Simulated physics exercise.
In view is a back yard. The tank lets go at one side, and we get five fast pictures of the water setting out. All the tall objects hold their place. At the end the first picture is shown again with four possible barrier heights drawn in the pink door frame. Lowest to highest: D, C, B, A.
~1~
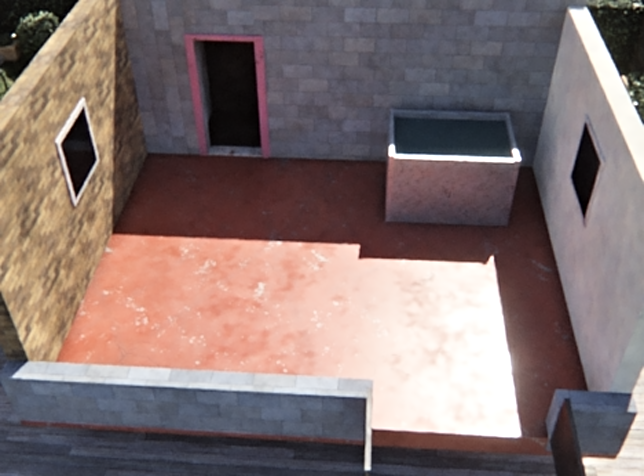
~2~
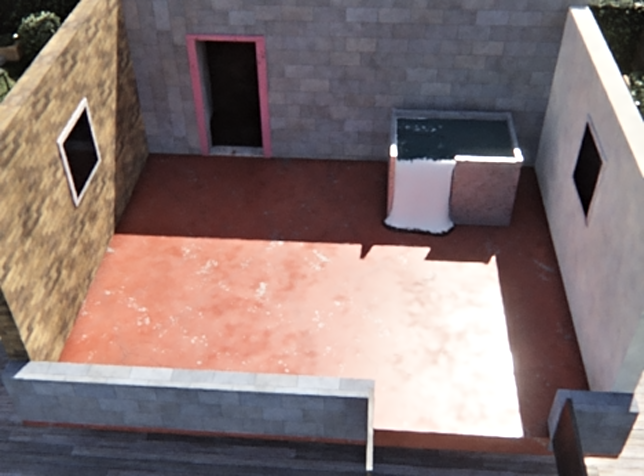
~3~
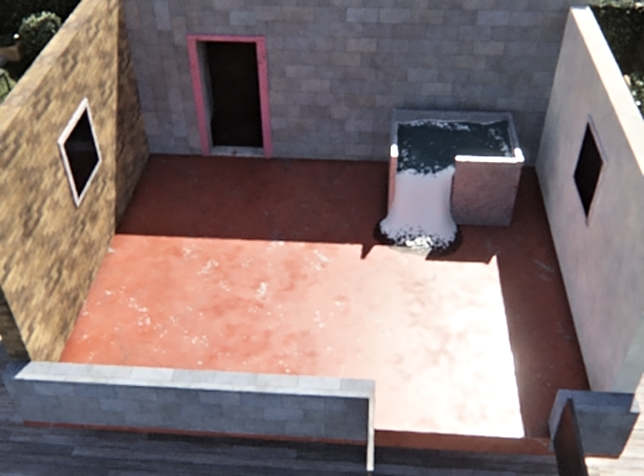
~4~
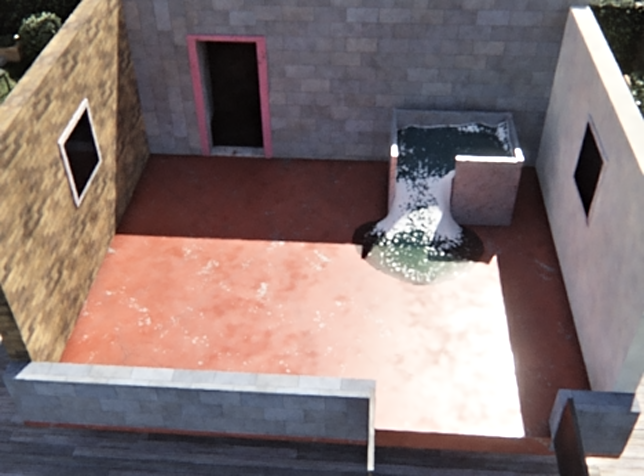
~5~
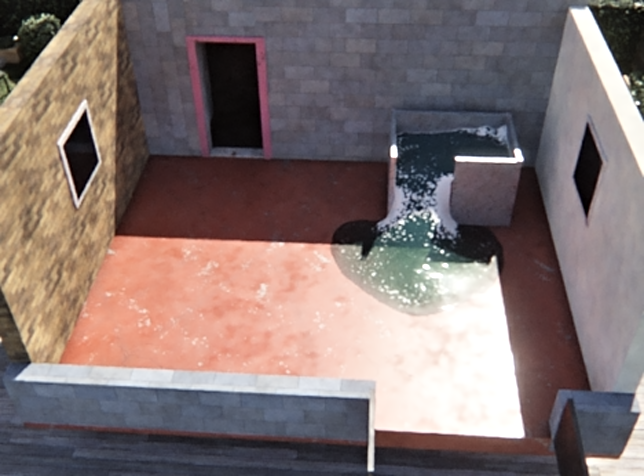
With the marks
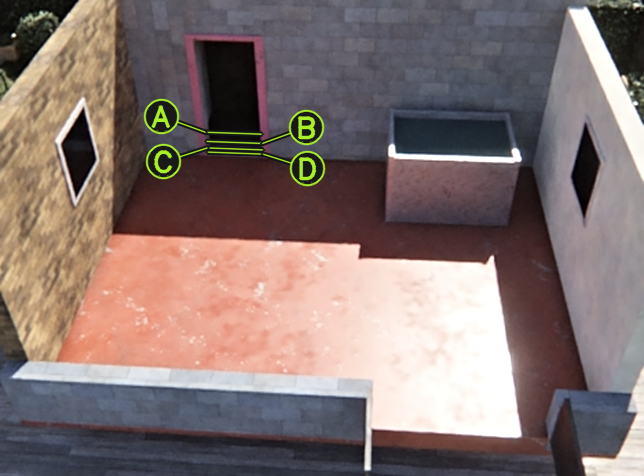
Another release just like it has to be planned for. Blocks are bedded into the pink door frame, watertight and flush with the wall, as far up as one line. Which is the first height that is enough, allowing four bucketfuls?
Go for D.
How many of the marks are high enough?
All of the four.
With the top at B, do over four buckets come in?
No, not at all.
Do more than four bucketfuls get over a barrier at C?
No, not at all.
On the marked copy, A at (233, 133); B at (234, 142); C at (235, 148); D at (235, 153); from the bottom up D, C, B, A.
For height A, nothing gets over.
For height B, nothing gets over.
For height C, nothing gets over.
For height D, a splash gets over, under a bucket.
